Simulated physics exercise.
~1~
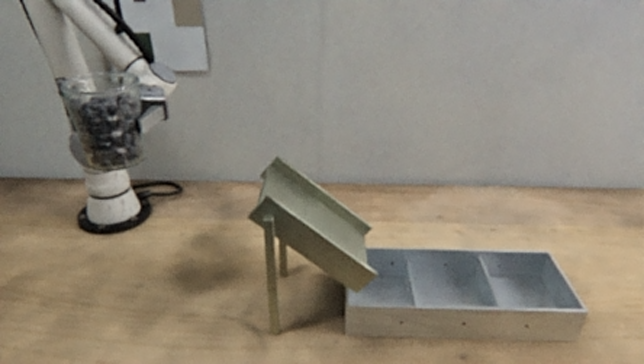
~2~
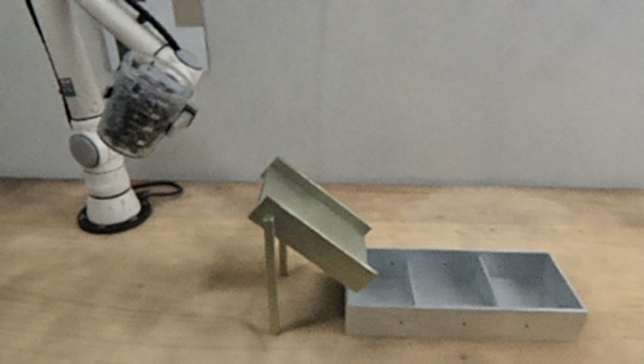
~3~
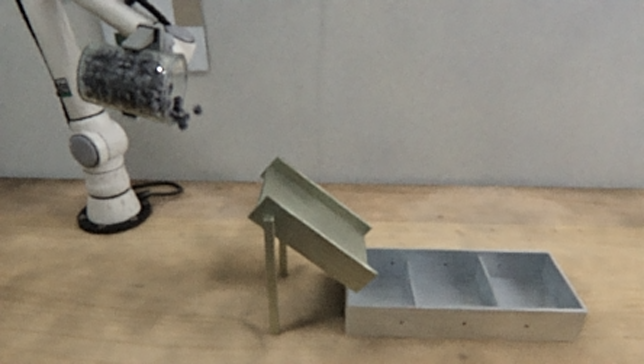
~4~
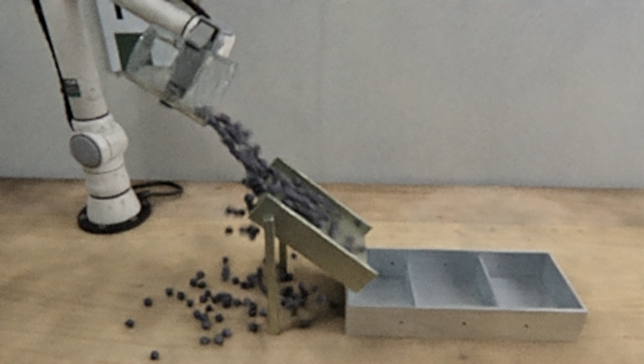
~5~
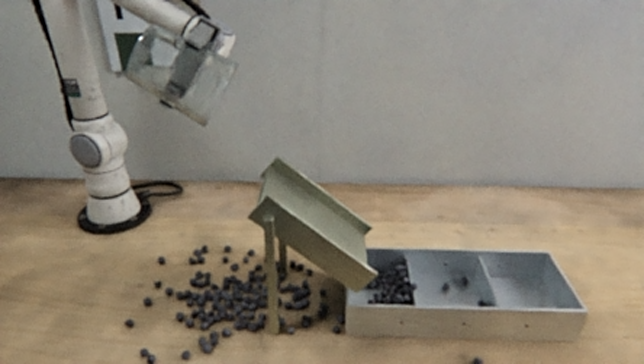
On a wooden table against a grey wall, a robot arm lifts a clear beaker and tips it over, pouring dark pebbles onto a sloping chute; many miss and scatter on the table, while others slide into the divided tray, mostly its left compartment.
